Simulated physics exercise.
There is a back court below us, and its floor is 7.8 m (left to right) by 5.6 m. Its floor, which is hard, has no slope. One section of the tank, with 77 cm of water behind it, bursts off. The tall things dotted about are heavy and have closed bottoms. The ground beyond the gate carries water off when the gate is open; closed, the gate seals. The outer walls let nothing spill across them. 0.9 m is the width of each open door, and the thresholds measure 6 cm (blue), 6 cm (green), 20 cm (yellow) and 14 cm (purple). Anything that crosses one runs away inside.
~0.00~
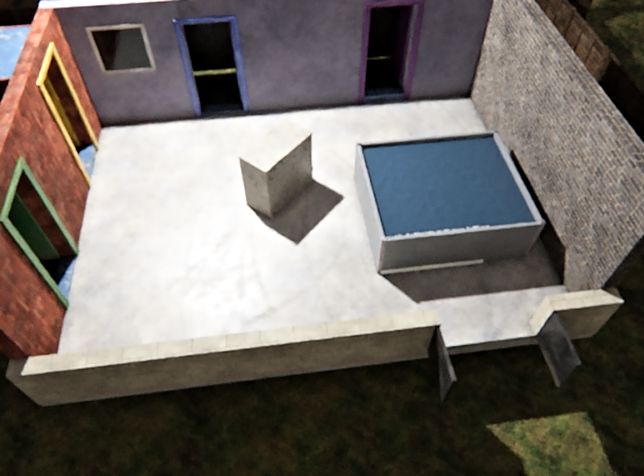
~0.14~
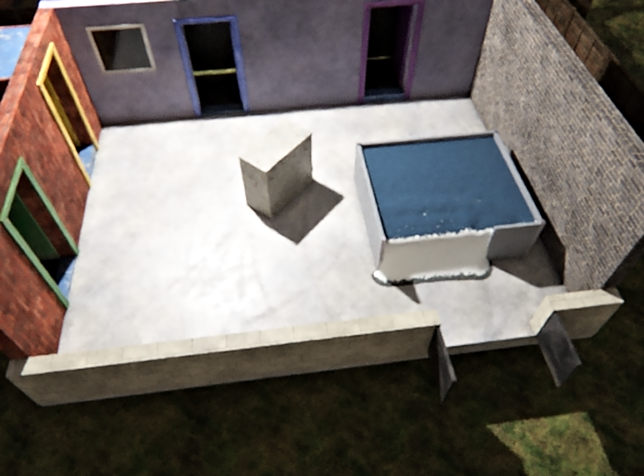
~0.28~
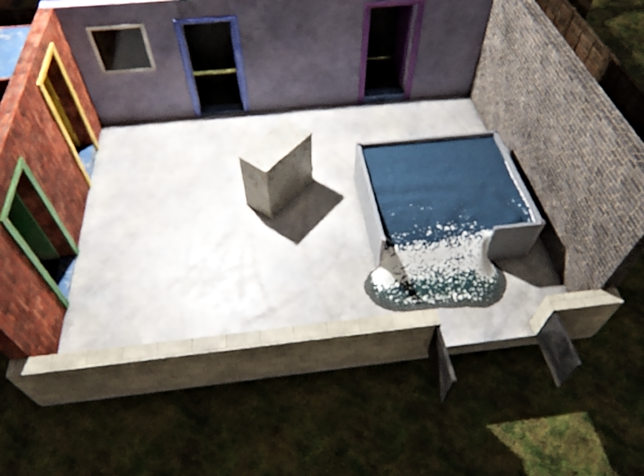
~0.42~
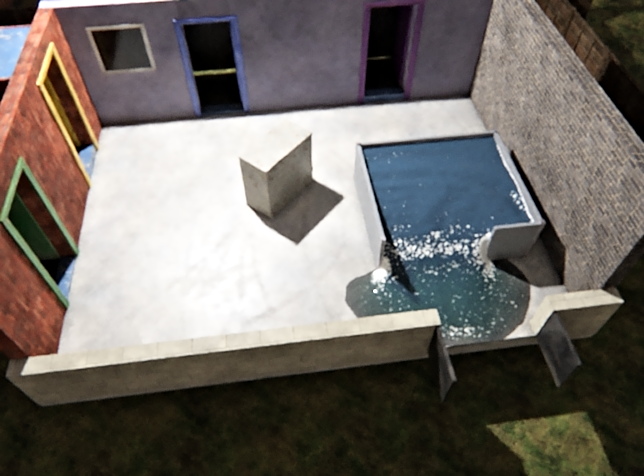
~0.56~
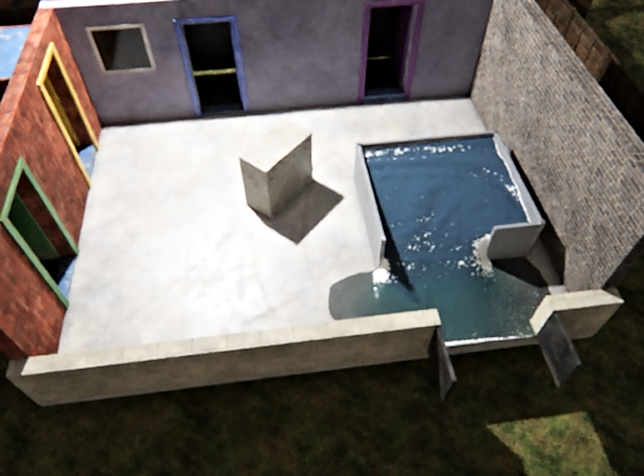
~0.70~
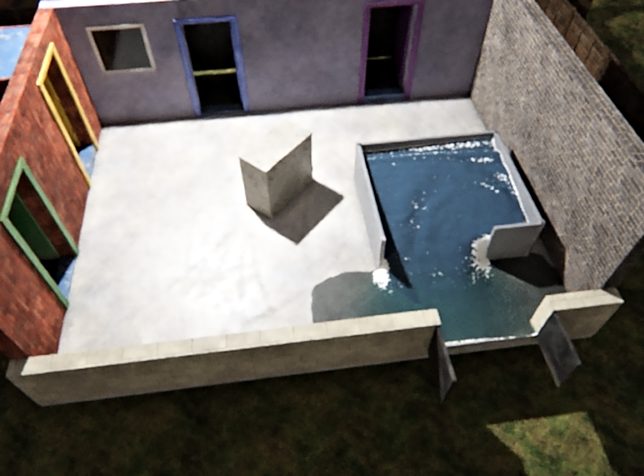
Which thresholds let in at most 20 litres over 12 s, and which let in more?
In order: Blue door: The inflow ends up lower than the cap; green door: The inflow ends up higher than the cap; yellow door: The inflow ends up lower than the cap; purple door: The inflow ends up lower than the cap.
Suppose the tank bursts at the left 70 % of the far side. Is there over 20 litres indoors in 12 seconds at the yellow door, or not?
Note: Yellow door, short of the limit.
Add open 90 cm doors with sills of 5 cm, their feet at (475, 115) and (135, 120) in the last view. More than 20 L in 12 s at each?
So the first one doesn't reach it, while the second one exceeds it.
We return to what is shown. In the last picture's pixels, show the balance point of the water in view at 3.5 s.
The water's centre sits at about (362, 253).
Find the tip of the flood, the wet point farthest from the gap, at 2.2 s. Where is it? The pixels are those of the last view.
I'd put it near pixel (80, 376) of the last picture.
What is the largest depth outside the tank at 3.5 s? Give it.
Up to near 24 cm.
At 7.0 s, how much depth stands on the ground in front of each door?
You'd see blue at 6 cm, green at 9 cm, yellow at 5 cm and purple at 0 cm.
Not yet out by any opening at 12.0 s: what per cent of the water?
I'd say close to 40 percent is still there.
After 1.4 s water covers 15 % of the floor and is deepest (54 cm) near (411, 324); blue door not reached, green door not reached, yellow door not reached, purple door not reached.
After 2.2 s water covers 30 % of the floor and is deepest (42 cm) near (413, 335); blue door not reached, green door not reached, yellow door not reached, purple door not reached.
After 3.5 s water covers 45 % of the floor and is deepest (24 cm) near (413, 335); blue door not reached, green door 16 cm at the sill, 33 L in, yellow door not reached, purple door not reached.
After 7.0 s water covers 65 % of the floor and is deepest (12 cm) near (100, 142); blue door 6 cm at the sill, 0 L in, green door 9 cm at the sill, 94 L in, yellow door 5 cm at the sill, 0 L in, purple door not reached.
After 12.0 s water covers 90 % of the floor and is deepest (6 cm) near (92, 180); blue door 5 cm at the sill, 0 L in, green door 4 cm at the sill, 100 L in, yellow door 6 cm at the sill, 0 L in, purple door 2 cm at the sill, 0 L in.
